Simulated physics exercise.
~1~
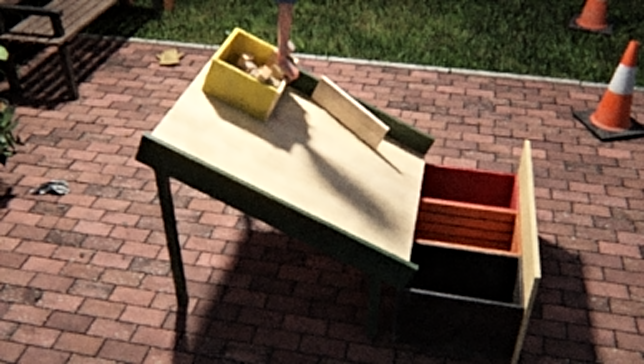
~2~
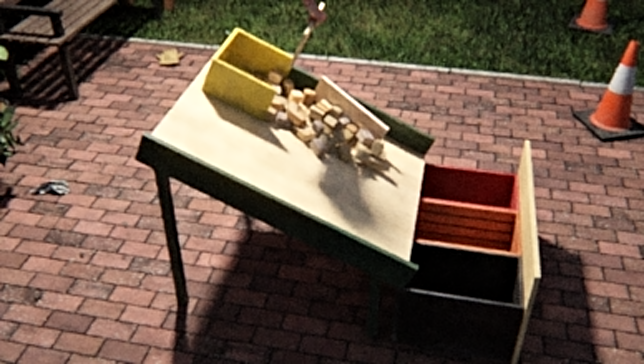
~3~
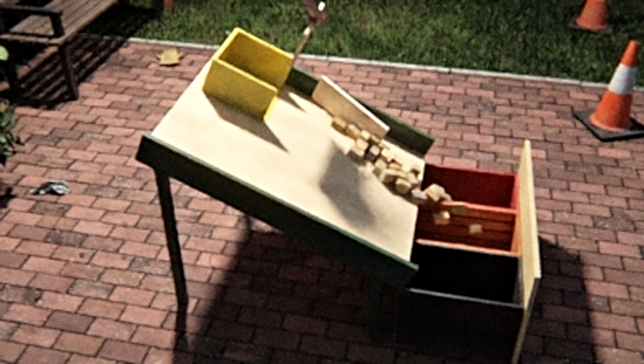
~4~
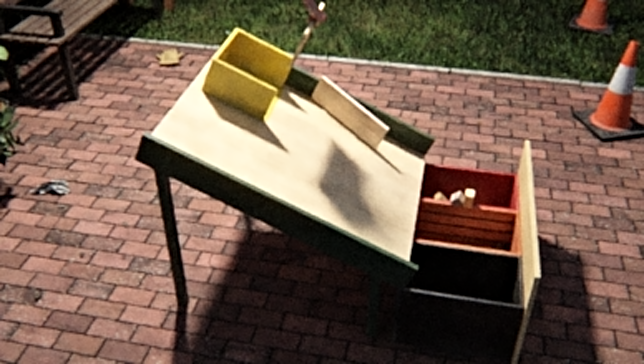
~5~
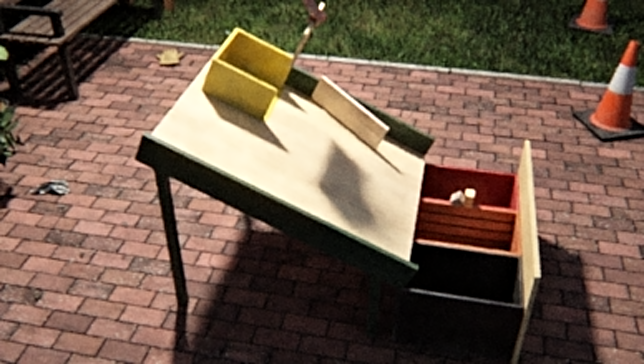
Small wooden blocks sit heaped in a yellow pen at the top of a tilted table on a brick patio, with a hand at the pen's gate. The hand lifts the gate clear, and the blocks spill out in a jumbled stream down the slope to the right. They run along an angled board, which steers them toward the far side of the lower edge. From there they tumble into the red tub and the orange tote. The slope empties, and at the end a few pale blocks show above the tub's edge, while the black bin looks empty.
